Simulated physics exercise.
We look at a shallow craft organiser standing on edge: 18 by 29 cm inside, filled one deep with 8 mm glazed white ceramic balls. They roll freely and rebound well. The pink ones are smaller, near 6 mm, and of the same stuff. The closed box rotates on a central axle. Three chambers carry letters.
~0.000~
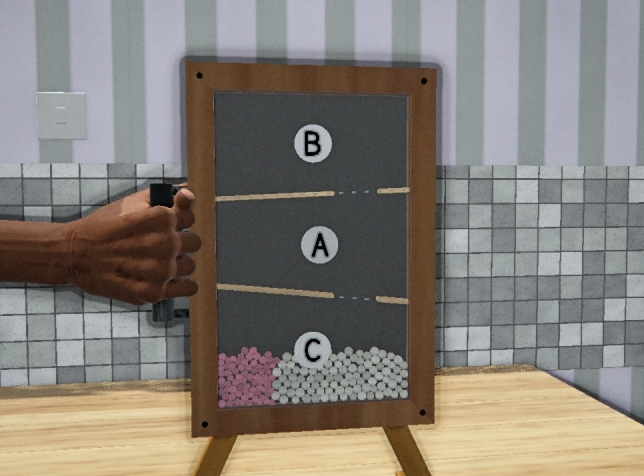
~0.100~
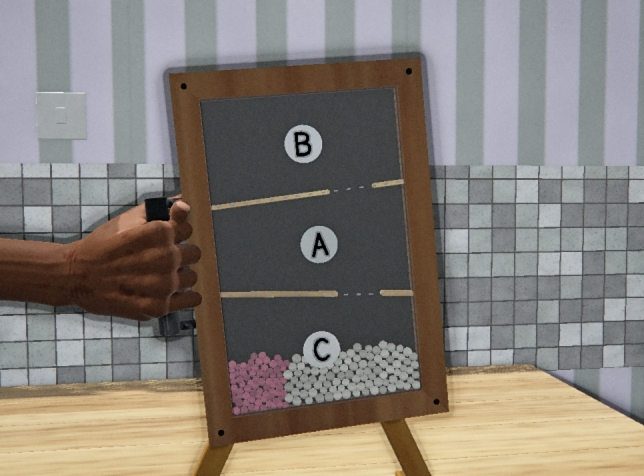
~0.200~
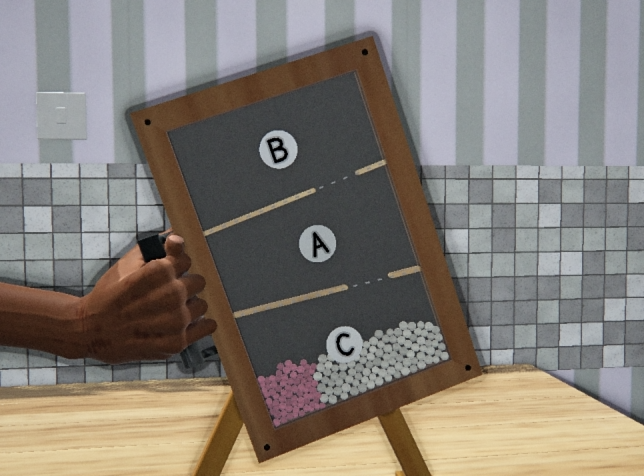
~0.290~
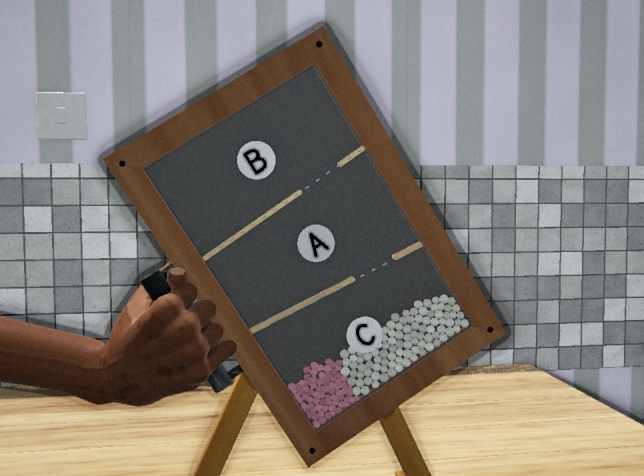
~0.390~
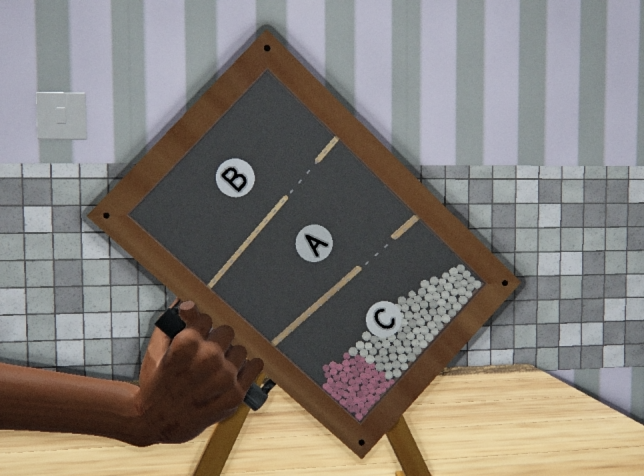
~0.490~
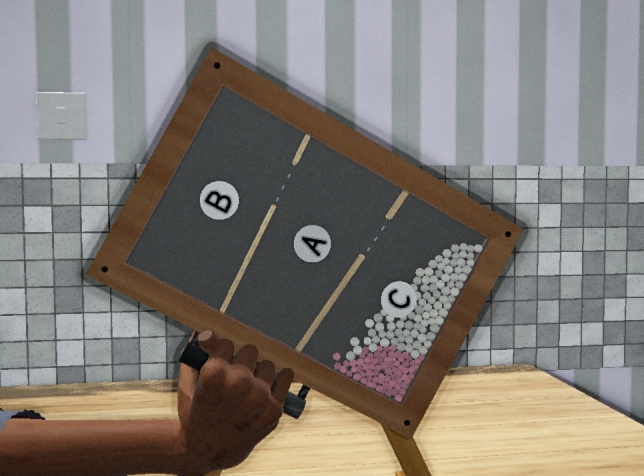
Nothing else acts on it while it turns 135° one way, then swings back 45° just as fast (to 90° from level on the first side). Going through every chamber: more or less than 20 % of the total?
Chamber A less, chamber B less, chamber C more than 20 %.
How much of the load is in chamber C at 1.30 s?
Some 100 per cent.
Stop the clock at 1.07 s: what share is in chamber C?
About 100 per cent.
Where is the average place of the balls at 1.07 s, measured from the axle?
Some 10 cm right and 3 cm above.
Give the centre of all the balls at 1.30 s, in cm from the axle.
Some 10 cm right and 1 cm below.
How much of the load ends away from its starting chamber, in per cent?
Some 0 per cent.
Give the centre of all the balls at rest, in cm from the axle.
Some 9 cm right and 5 cm below.
By 1.07 s, it stands 135° anticlockwise; the balls' middle is 10 cm right of and 3 cm above the centre; C 100 %.
By 1.30 s, it stands 112° anticlockwise; the balls' middle is 10 cm right of and 1 cm below the centre; C 100 %.
By 1.52 s, it stands 90° anticlockwise; the balls' middle is 9 cm right of and 5 cm below the centre; C 100 %.
All still by 2.0 s, it stands 90° anticlockwise; A 0 %, B 0 %, C 100 %.
